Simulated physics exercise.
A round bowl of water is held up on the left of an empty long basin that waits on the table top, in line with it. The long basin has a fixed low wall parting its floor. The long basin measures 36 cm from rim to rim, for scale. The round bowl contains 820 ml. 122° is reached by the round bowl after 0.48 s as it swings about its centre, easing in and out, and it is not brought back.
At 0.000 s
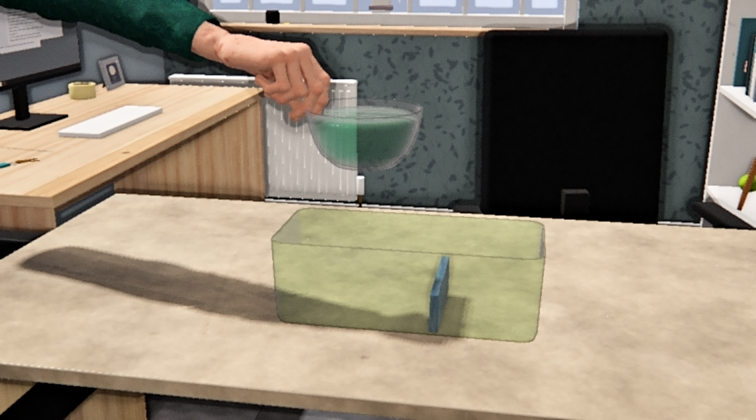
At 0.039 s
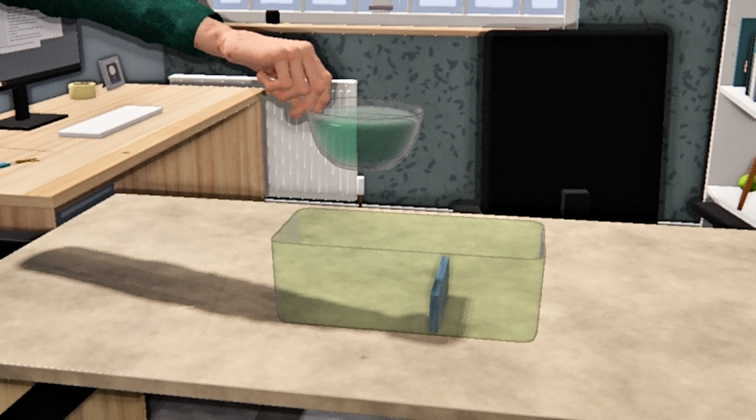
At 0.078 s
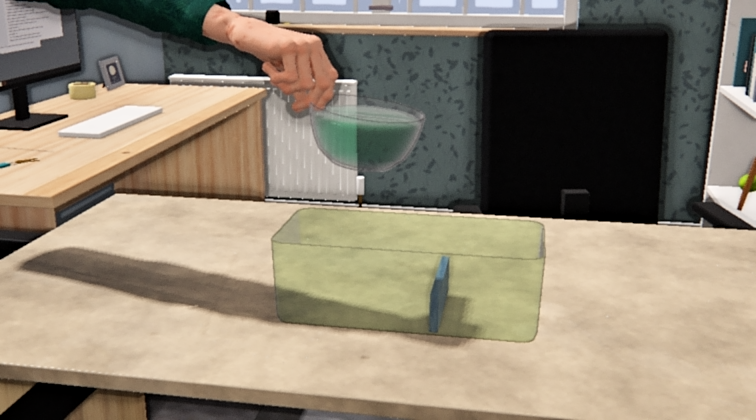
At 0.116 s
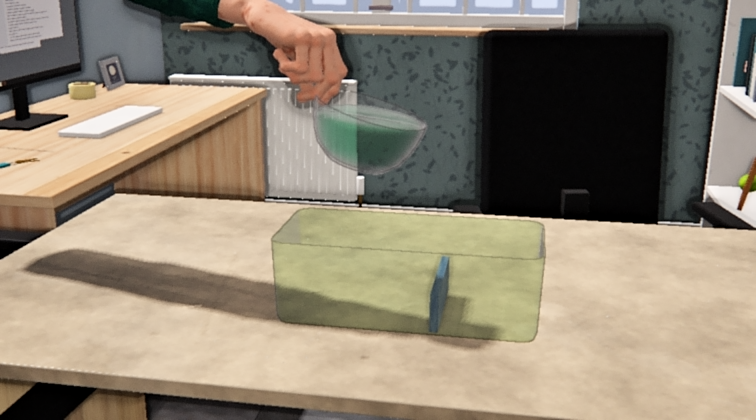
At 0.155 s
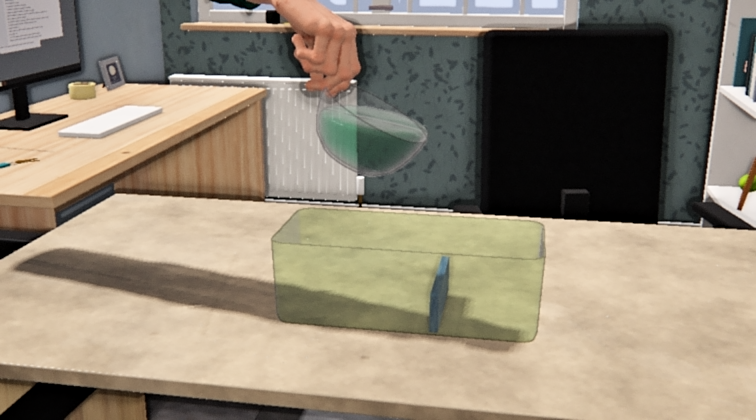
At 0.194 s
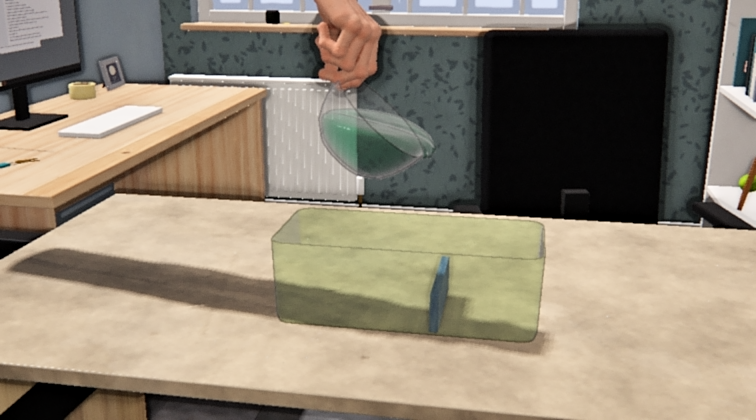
A hand held a clear round bowl of green liquid above a long, empty see-through basin on the table, then gradually tilted it rightward until the liquid reached the lower edge.
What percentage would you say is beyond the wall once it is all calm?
I would put it at about 44 per cent.
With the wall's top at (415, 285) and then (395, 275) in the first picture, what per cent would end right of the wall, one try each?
First try about 60 %, second try about 80 %.
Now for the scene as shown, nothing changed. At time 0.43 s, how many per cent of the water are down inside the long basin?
I'd estimate some 76 percent of the liquid.
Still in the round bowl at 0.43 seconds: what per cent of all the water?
Portion remaining: Approx. 3 per cent.
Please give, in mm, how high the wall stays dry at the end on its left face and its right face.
42 mm left, 36 mm right.
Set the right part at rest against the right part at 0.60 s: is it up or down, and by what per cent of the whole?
Change in share is positive, near 7 percent.
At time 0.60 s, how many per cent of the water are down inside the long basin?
Close to 84 in a hundred.
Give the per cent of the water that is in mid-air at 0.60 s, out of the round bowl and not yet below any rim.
16 per cent or so.
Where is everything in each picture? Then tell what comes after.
Tilt 0°; pouring edge (421, 111); surface from (312, 114) to (419, 118); the long basin's rim runs from (285, 225) to (544, 241); the wall's top is at (440, 276), in the first frame.
Tilt 2°; pouring edge (422, 113); surface from (313, 113) to (420, 119), in the second frame.
Tilt 8°; pouring edge (424, 119); surface from (315, 110) to (421, 122), in the third frame.
Tilt 17°; pouring edge (425, 129); surface from (319, 108) to (425, 126), in the fourth frame.
Tilt 29°; pouring edge (425, 142); surface from (322, 108) to (427, 136); 2 per cent is over the edge, in the fifth frame.
Tilt 43°; pouring edge (422, 156); surface from (324, 112) to (409, 133); 10 per cent is over the edge, in the sixth frame.
By 0.43 s the tilt is 119° and 3 per cent is still to pour, 28 is left of the wall and 48 right of it.
By 0.60 s the tilt is 122° and 0 per cent is still to pour, 47 is left of the wall and 37 right of it.
By 0.78 s the tilt is 122° and 1 per cent is still to pour, 48 is left of the wall and 43 right of it.
By 0.98 s the tilt is 122° and 0 per cent is still to pour, 52 is left of the wall and 44 right of it.
At rest 52 per cent lies left of the wall, 44 right of it and 4 outside.
